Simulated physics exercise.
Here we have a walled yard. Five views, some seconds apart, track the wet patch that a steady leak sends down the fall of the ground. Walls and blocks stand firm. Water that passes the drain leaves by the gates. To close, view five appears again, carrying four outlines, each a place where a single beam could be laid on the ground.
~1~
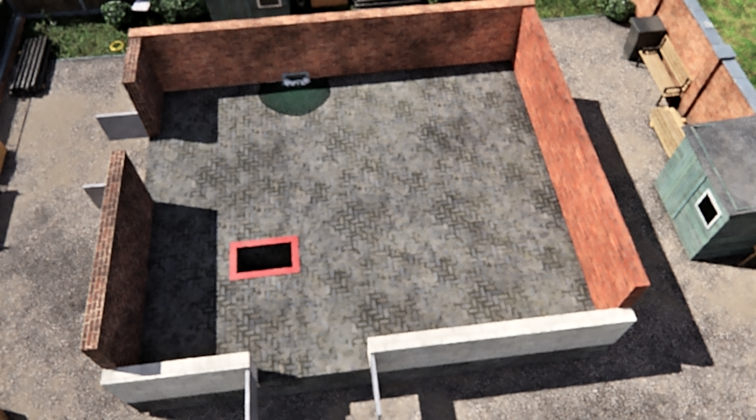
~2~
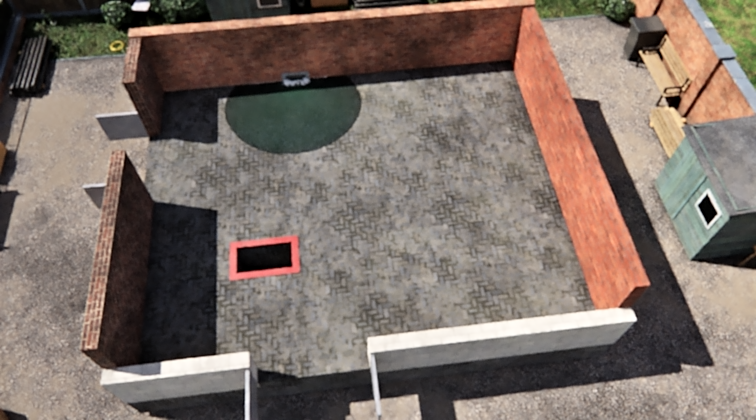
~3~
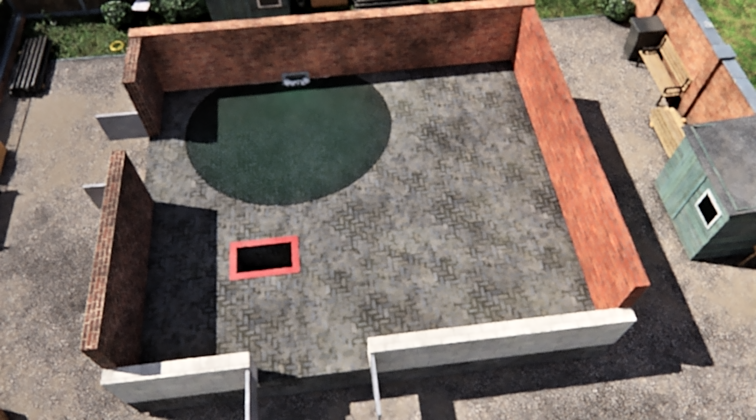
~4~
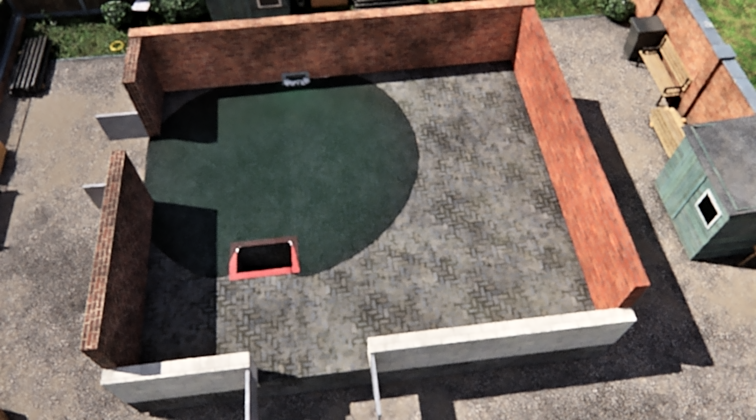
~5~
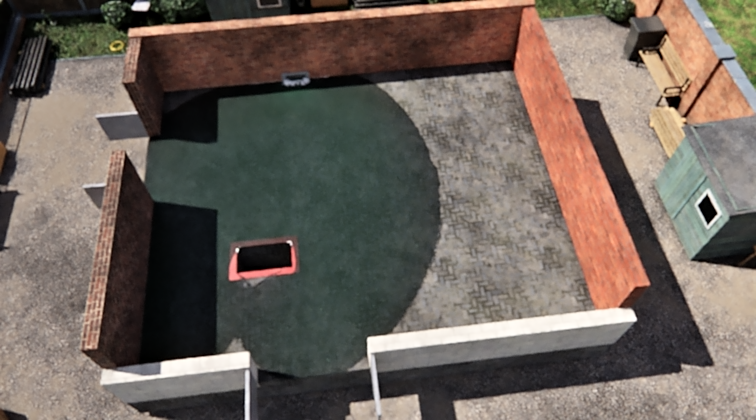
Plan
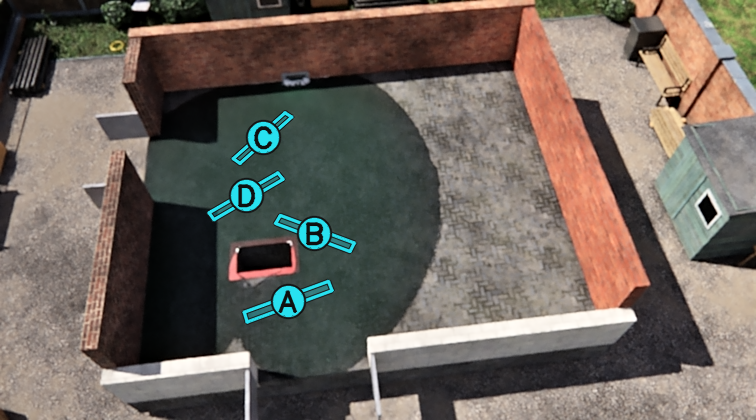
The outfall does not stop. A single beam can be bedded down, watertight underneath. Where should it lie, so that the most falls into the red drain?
A beats the others.
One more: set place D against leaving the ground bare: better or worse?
It is worse.
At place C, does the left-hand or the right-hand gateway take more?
More leaves on the right.
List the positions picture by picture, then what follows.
The first picture shows outfall at (296, 76); red drain at (264, 257); open gate at (313, 362); open gate at (157, 167); front seen at (318, 106), 3 % of the ground wet; red drain still dry.
The second picture shows front seen at (256, 146), 10 % of the ground wet; red drain still dry.
The third picture shows front seen at (227, 193), 22 % of the ground wet; red drain still dry.
The fourth picture shows front seen at (175, 259), 40 % of the ground wet; red drain taking water.
The fifth picture shows front seen at (159, 339), 58 % of the ground wet; red drain taking water.
On the marked copy, A from (245, 317) to (330, 285); B from (277, 219) to (352, 247); C from (236, 161) to (288, 114); D from (211, 216) to (280, 176).
With A, about 29 % of the stream goes into the red drain, about 70 % out by the gates.
With B, about 17 % of the stream goes into the red drain, about 81 % out by the gates.
With C, about 19 % of the stream goes into the red drain, about 80 % out by the gates.
With D, about 21 % of the stream goes into the red drain, about 78 % out by the gates.
